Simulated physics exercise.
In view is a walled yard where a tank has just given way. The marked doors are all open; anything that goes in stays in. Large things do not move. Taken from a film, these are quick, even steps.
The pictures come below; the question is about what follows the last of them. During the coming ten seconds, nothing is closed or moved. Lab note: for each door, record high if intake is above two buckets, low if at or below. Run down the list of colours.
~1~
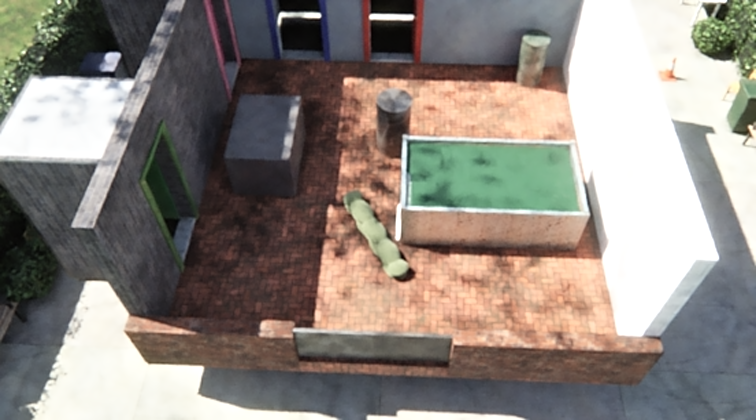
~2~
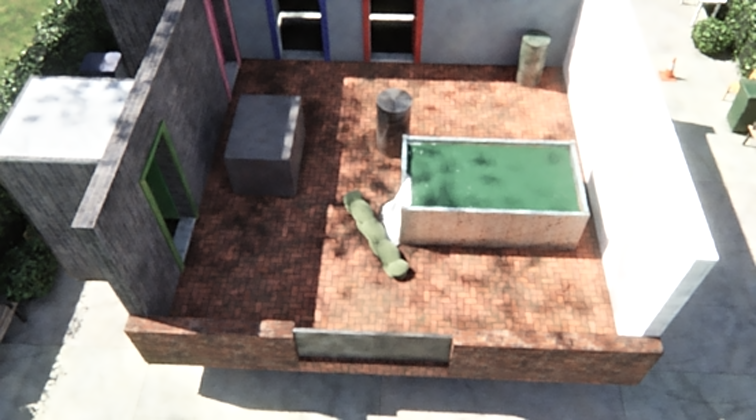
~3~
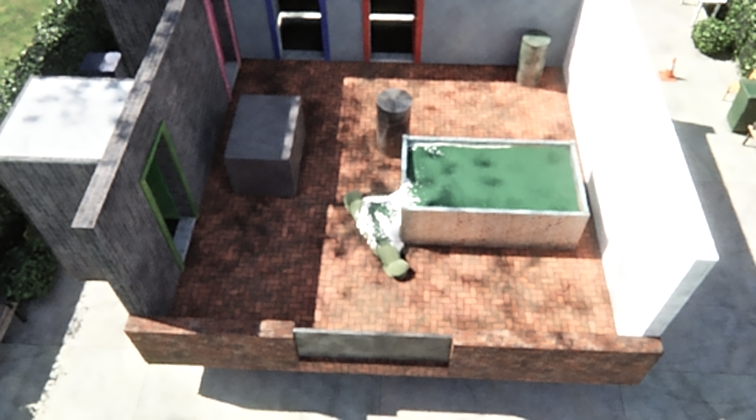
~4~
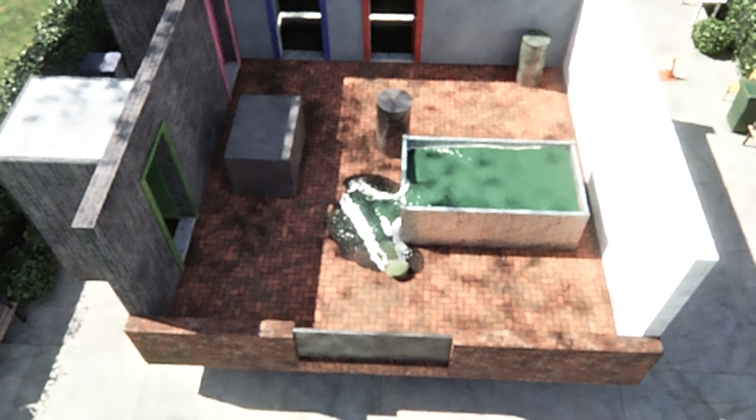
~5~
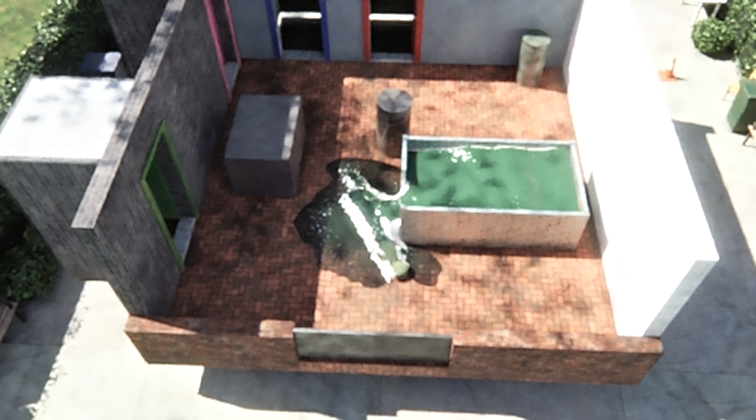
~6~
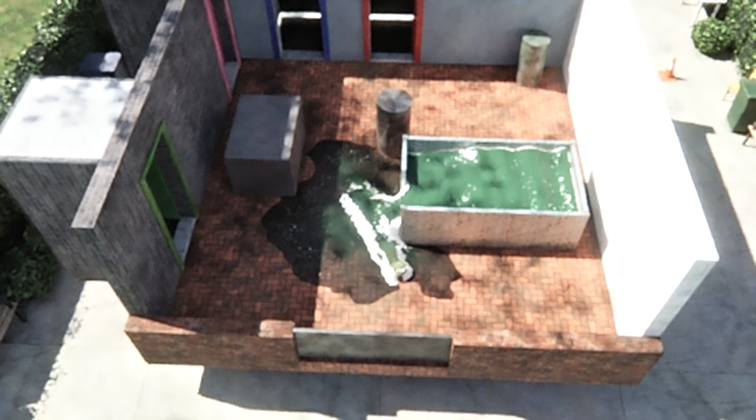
Blue door: High; red door: High; green door: High; pink door: Low.
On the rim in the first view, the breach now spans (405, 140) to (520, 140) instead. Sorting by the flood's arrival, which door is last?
The green-painted one comes last.
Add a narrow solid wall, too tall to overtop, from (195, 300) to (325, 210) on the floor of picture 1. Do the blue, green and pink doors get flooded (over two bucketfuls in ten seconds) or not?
Taking them in turn, the blue door is flooded, the green door is spared and the pink door is spared.
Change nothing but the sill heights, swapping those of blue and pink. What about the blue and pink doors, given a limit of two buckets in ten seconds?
Expected: Blue door remains below; pink door tops the limit.
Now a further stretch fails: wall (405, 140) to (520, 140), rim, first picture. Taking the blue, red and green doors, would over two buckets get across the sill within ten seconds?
Going door by door, blue door overflows, then red door overflows, then green door falls below the limit.
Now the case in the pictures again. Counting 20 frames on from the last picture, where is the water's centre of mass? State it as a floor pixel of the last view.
I'd point to (396, 204).
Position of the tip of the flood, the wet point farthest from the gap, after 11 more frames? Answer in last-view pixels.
The farthest point of the front sits at (251, 60).
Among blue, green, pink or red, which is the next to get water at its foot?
The one in green, I reckon.
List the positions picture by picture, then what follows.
In the first frame, still water in the open tank at (491, 177).
In the second frame, the front is at (391, 204), out from the gap at (404, 211).
In the third frame, water pours out at (404, 213) and has run to (362, 200).
In the fourth frame, the front is at (350, 181), out from the gap at (404, 214).
In the fifth frame, the front is at (299, 221), out from the gap at (404, 213).
In the sixth frame, water pours out at (404, 213) and has run to (266, 219).
A moment on, water covers 35 % of the floor; the blue door not reached, the red door not reached, the green door wet at the sill, nothing in, the pink door not reached.
Next, water covers 55 % of the floor; the blue door under two buckets in, the red door not reached, the green door over two buckets in, the pink door not reached.
Then, water covers 70 % of the floor; the blue door over two buckets in, the red door under two buckets in, the green door over two buckets in, the pink door wet at the sill, nothing in.
Later, water covers 90 % of the floor; the blue door far over two buckets in, the red door under two buckets in, the green door far over two buckets in, the pink door wet at the sill, nothing in.
In the end, water covers 95 % of the floor; the blue door far over two buckets in, the red door over two buckets in, the green door far over two buckets in, the pink door wet at the sill, nothing in.
